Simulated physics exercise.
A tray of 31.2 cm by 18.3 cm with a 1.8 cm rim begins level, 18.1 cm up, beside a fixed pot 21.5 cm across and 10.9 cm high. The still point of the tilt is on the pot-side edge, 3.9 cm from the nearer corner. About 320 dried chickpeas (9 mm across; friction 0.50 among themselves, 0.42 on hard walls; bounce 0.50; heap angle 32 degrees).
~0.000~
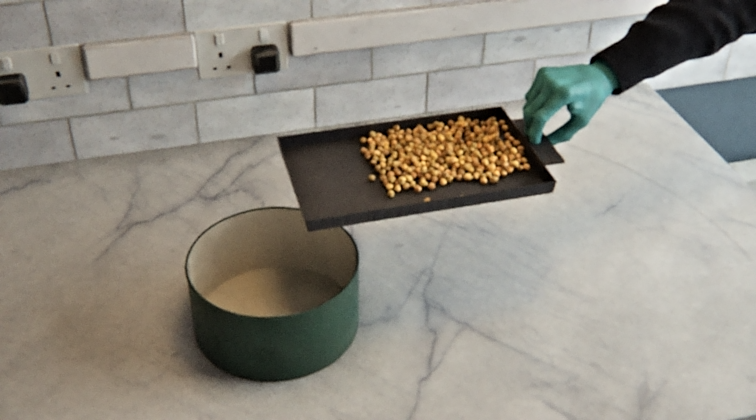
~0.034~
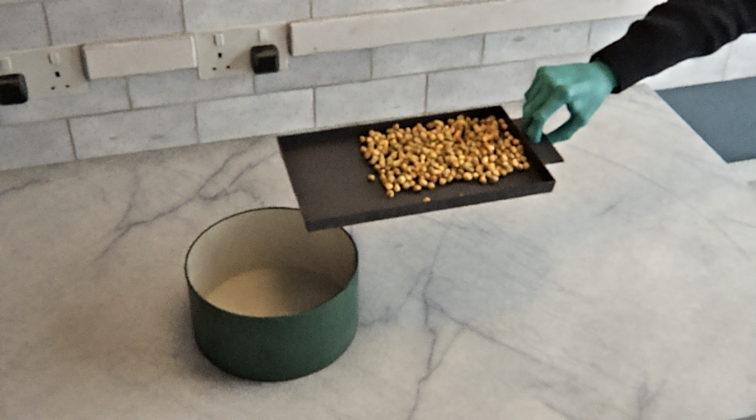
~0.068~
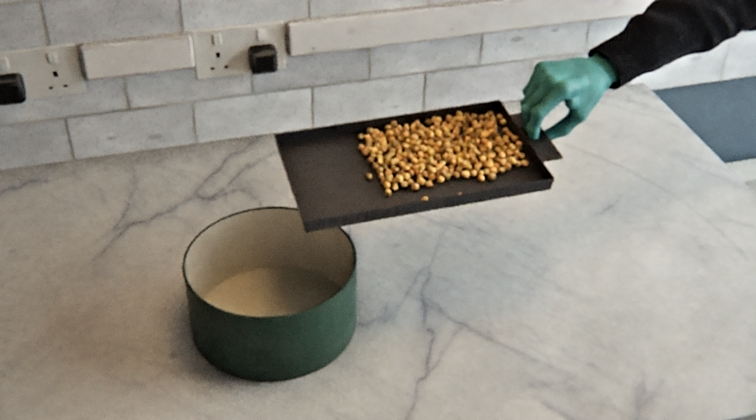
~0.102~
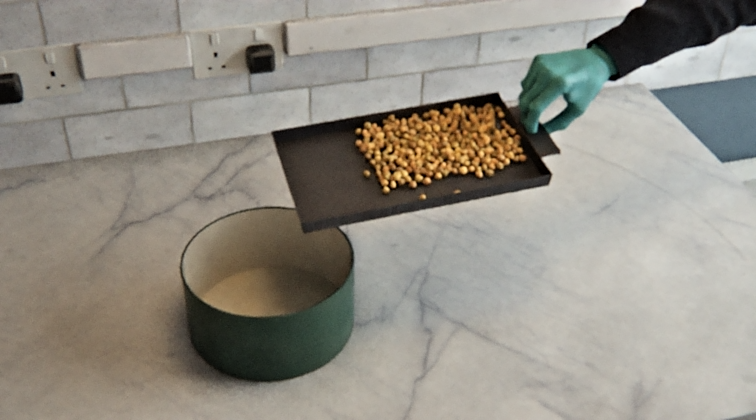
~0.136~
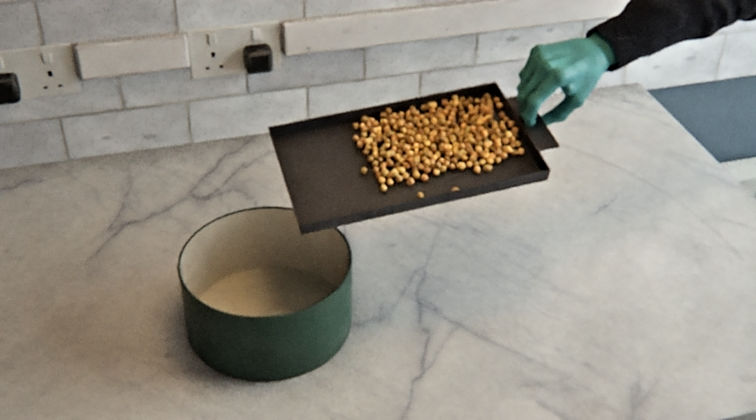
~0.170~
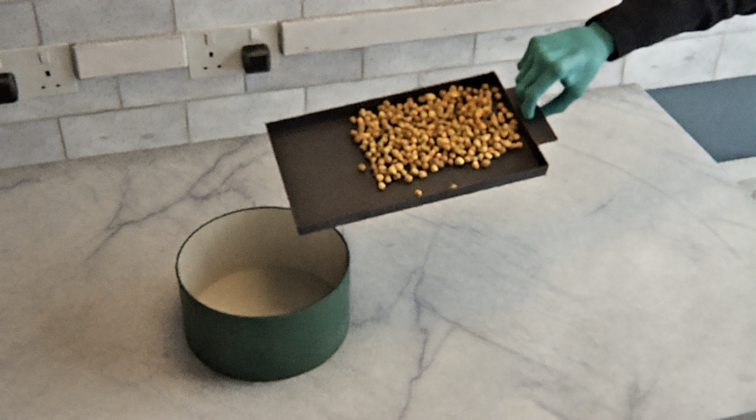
On a marbled countertop, a green-gloved hand held a dark tray of chickpeas partly over a green pot, then raised the right side so the tray slanted gently down to the left.
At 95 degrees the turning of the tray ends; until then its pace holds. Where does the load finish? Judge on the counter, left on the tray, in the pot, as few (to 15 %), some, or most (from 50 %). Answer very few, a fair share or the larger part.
Counter a fair share, tray very few, pot the larger part.
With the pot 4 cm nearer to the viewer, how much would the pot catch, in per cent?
Then about 85 per cent.
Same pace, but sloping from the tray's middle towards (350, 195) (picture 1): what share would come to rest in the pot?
Some 95 per cent.
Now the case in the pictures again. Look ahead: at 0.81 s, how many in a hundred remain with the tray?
About 80 per cent.
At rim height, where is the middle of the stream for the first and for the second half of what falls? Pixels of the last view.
At about (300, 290), then at (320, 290).
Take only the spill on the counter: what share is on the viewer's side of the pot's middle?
Roughly 100 per cent.
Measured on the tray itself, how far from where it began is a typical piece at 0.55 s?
Roughly 7 cm.
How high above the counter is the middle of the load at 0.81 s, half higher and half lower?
Some 20 cm.
After 0.55 s, tilt 52 degrees; the tray holds 100 %, the pot 0 %.
After 0.81 s, tilt 79 degrees; the tray holds 80 %, the pot 10 %.
After 1.17 s, tilt 95 degrees; the tray holds 10 %, the pot 55 %.
By 2.1 s all is still; counter 30 %, tray 0 %, pot 70 %.
